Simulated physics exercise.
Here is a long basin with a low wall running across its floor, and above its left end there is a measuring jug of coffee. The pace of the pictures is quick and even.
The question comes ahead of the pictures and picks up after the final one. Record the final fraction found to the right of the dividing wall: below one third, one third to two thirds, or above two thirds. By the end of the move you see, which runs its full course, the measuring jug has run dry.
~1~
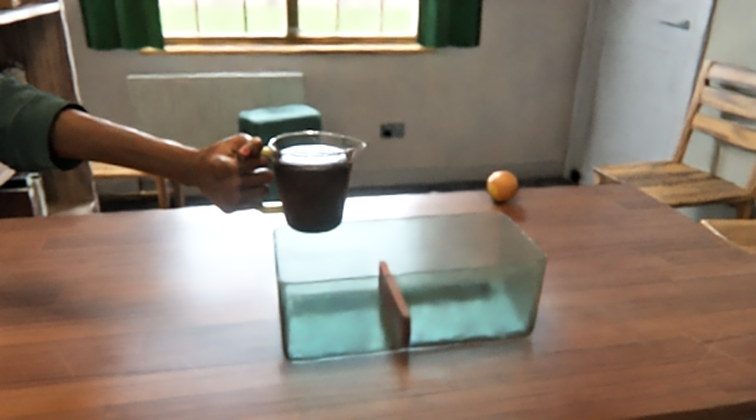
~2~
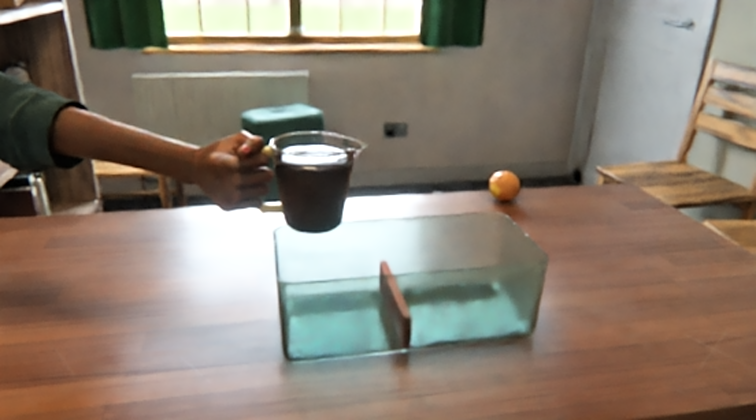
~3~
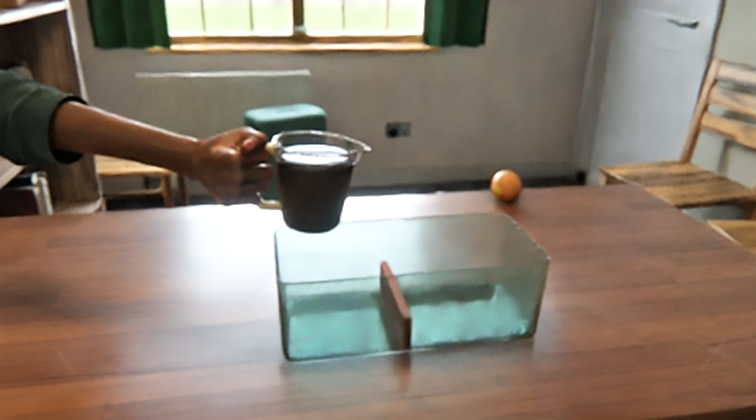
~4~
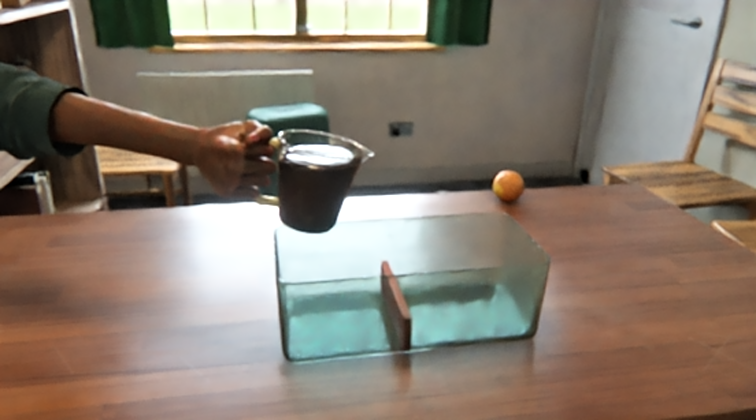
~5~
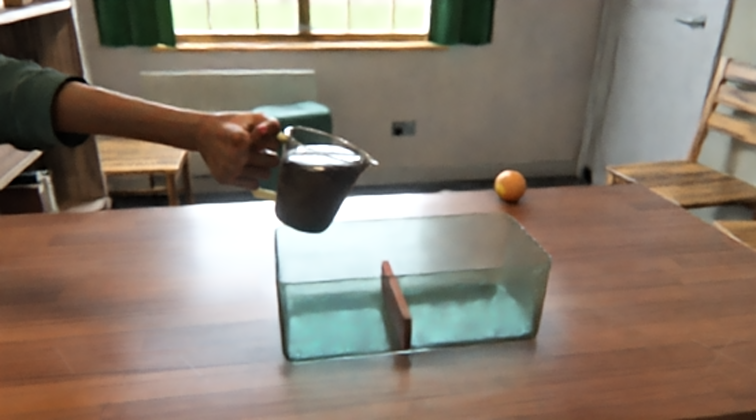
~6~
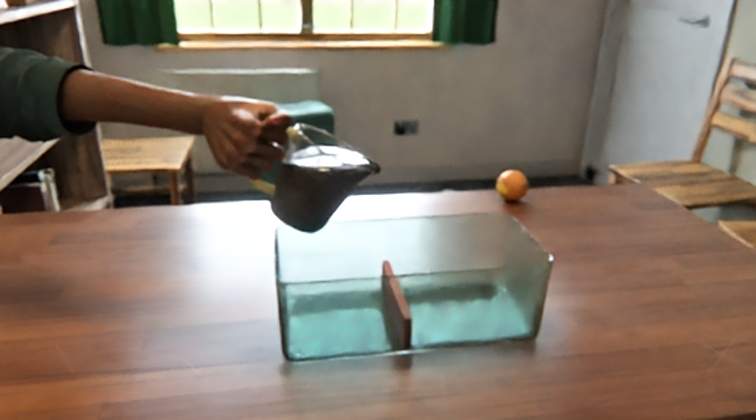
Final fraction right of the wall: One third to two thirds.
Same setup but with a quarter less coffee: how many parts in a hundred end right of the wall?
About 45 per cent.
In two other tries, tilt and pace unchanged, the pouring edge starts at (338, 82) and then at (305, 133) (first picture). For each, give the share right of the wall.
Roughly 35 per cent, and 5 per cent.
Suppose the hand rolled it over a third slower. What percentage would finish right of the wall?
I'd say close to 70 %.
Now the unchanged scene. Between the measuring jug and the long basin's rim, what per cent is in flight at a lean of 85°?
That works out near 20 percent.
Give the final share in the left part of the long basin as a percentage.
Near 40 in a hundred.
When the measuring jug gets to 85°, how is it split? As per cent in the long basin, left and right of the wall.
Left part: Around 0 %. Right part: Around 25 %.
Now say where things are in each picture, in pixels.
The first picture shows tilt 0°; pouring edge (366, 143); surface from (275, 157) to (351, 153); the long basin's rim runs from (275, 254) to (525, 235); the wall's top is at (394, 287).
The second picture shows tilt 1°; pouring edge (367, 144); surface from (275, 156) to (352, 155).
The third picture shows tilt 5°; pouring edge (370, 148); surface from (277, 156) to (354, 156).
The fourth picture shows tilt 11°; pouring edge (373, 153); surface from (281, 155) to (359, 156).
The fifth picture shows tilt 19°; pouring edge (377, 161); surface from (284, 158) to (367, 159).
The sixth picture shows tilt 29°; pouring edge (380, 171); surface from (285, 161) to (374, 164); 1 per cent is over the edge.
A moment on, the measuring jug is tipped on its side and 55 per cent is still to pour, 2 is left of the wall and 25 right of it.
Next, the measuring jug is tipped right over and 11 per cent is still to pour, 26 is left of the wall and 57 right of it.
Then the measuring jug is tipped right over and 1 per cent is still to pour, 39 is left of the wall and 60 right of it.
Later the measuring jug is tipped right over and 0 per cent is still to pour, 40 is left of the wall and 60 right of it.
Finally, 40 per cent lies left of the wall, 60 right of it and 0 outside.
